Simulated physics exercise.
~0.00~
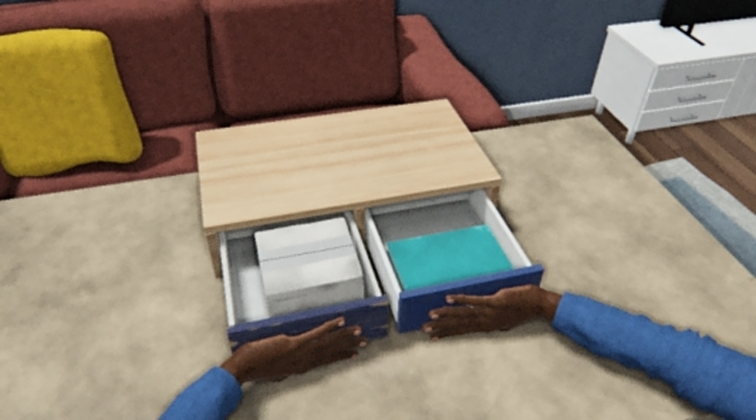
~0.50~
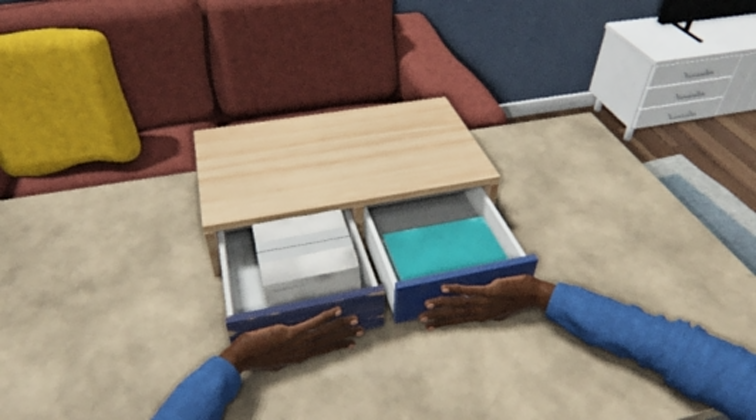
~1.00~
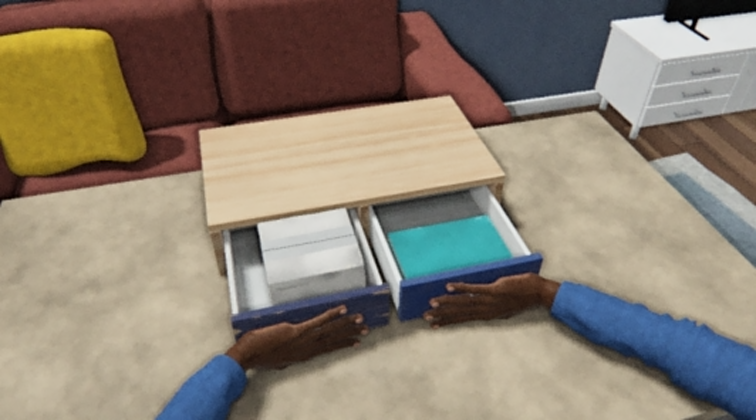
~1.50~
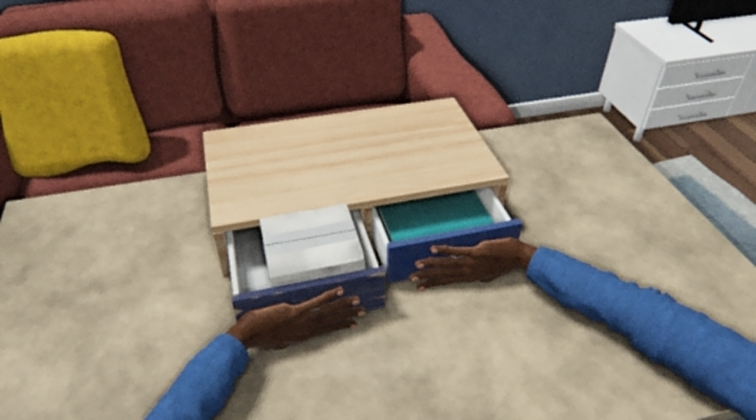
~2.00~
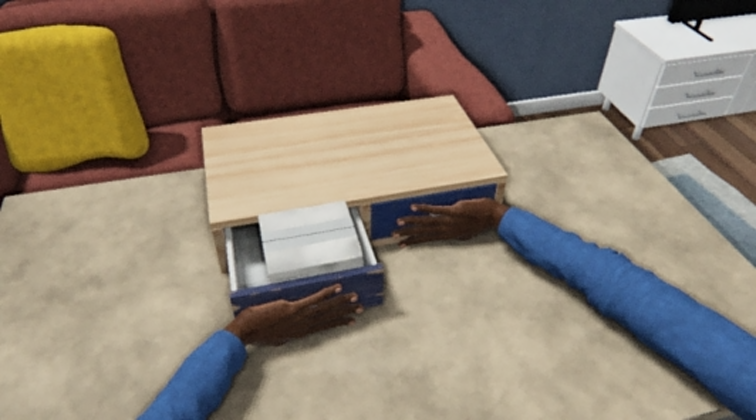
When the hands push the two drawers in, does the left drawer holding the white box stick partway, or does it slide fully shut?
The left drawer sticks partway and stays ajar with the white box still showing, while the right drawer closes.
Two hands pushing blue-fronted drawers under a wooden top, the right one closing over a turquoise book, the left stopping ajar.
